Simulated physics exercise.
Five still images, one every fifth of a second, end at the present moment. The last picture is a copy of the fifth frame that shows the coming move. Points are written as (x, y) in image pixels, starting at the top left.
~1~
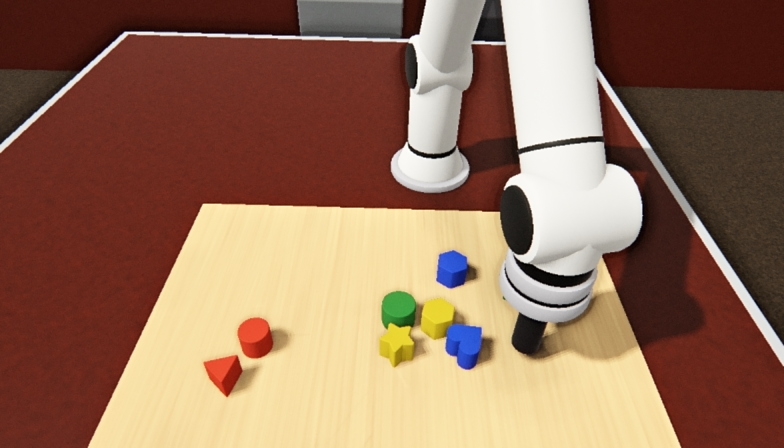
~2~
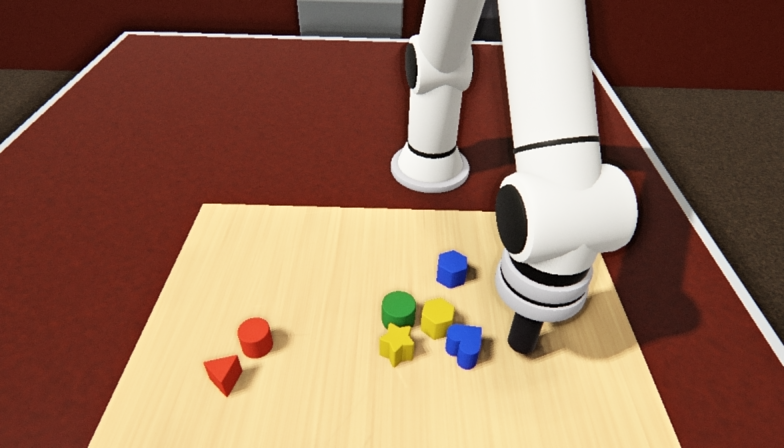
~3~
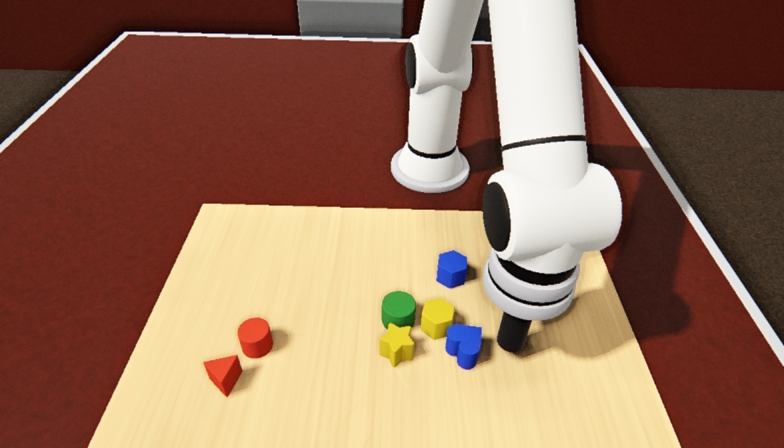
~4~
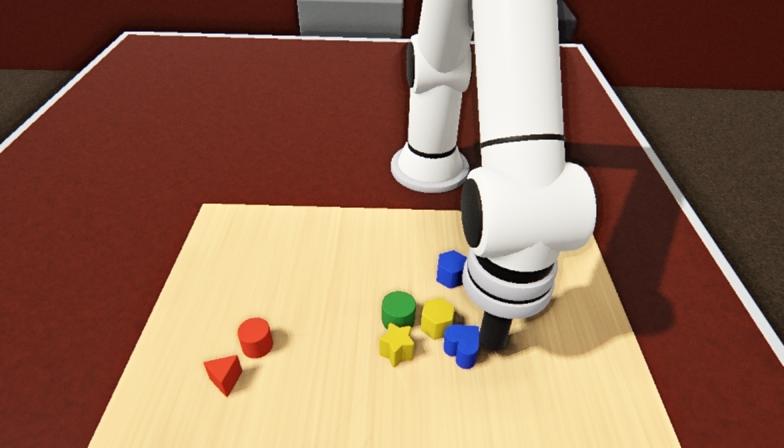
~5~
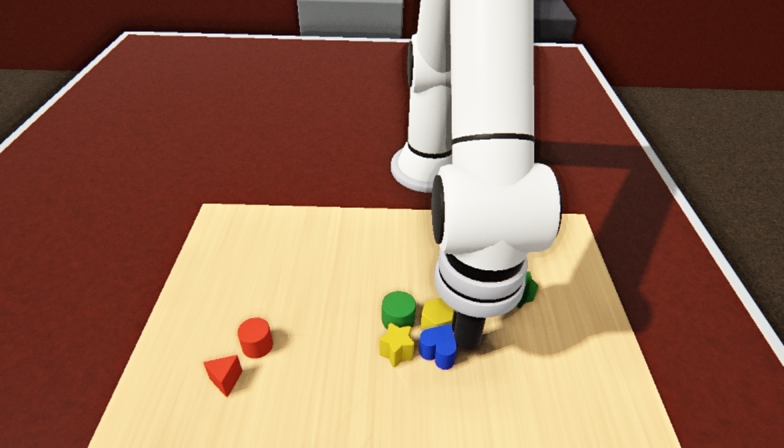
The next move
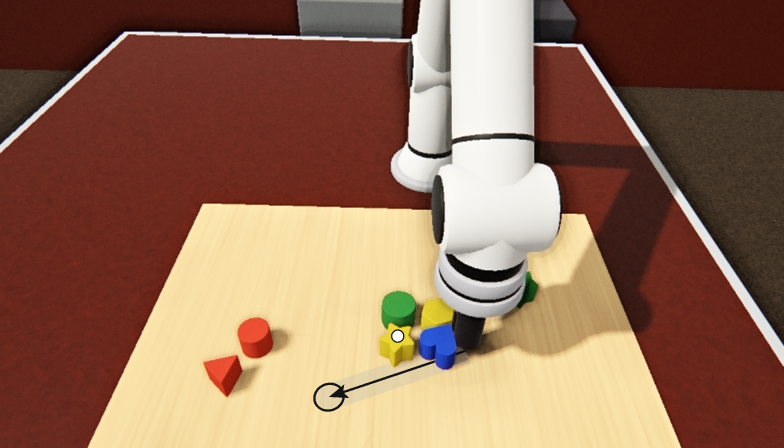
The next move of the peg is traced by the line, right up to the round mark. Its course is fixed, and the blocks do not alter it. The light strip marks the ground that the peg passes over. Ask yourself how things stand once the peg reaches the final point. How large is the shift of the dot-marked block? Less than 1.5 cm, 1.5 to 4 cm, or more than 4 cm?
It ends farther than 4 cm from its spot.
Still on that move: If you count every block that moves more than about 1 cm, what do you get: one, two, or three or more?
Two of them.
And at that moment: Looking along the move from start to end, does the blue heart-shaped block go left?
No.
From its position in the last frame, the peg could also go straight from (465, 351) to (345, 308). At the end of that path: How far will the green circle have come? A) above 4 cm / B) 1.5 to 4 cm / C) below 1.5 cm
My pick is A.
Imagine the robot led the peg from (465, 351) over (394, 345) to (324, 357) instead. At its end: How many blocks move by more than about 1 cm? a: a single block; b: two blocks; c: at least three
Answer: B.
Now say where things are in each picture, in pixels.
Tip of the peg (525, 343), middles of tops, yellow star (398, 336), yellow hexagonal block (439, 310), blue heart-shaped block (467, 337), in the first picture.
Peg (521, 343), nothing pushed, in the second picture.
Peg (510, 341), nothing pushed, in the third picture.
Peg (492, 340), blue heart-shaped block (465, 337), in the fourth picture.
Peg (467, 339), yellow star (398, 336), yellow hexagonal block (439, 310), blue heart-shaped block (441, 338), in the fifth picture.
The line goes from (465, 351) to (329, 397); the dot is on the yellow star.
On the path given first. One third of the way, peg (422, 354); yellow star (363, 337), turned 30° clockwise; blue heart-shaped block (393, 349), turned 20° clockwise.
Two thirds of the way, peg (376, 369); yellow star (332, 330), turned 65° clockwise; blue heart-shaped block (346, 354), turned 55° clockwise.
At the end, peg (328, 385); yellow star (324, 327), turned 90° clockwise; yellow hexagonal block unmoved; blue heart-shaped block (324, 355), turned 75° clockwise.
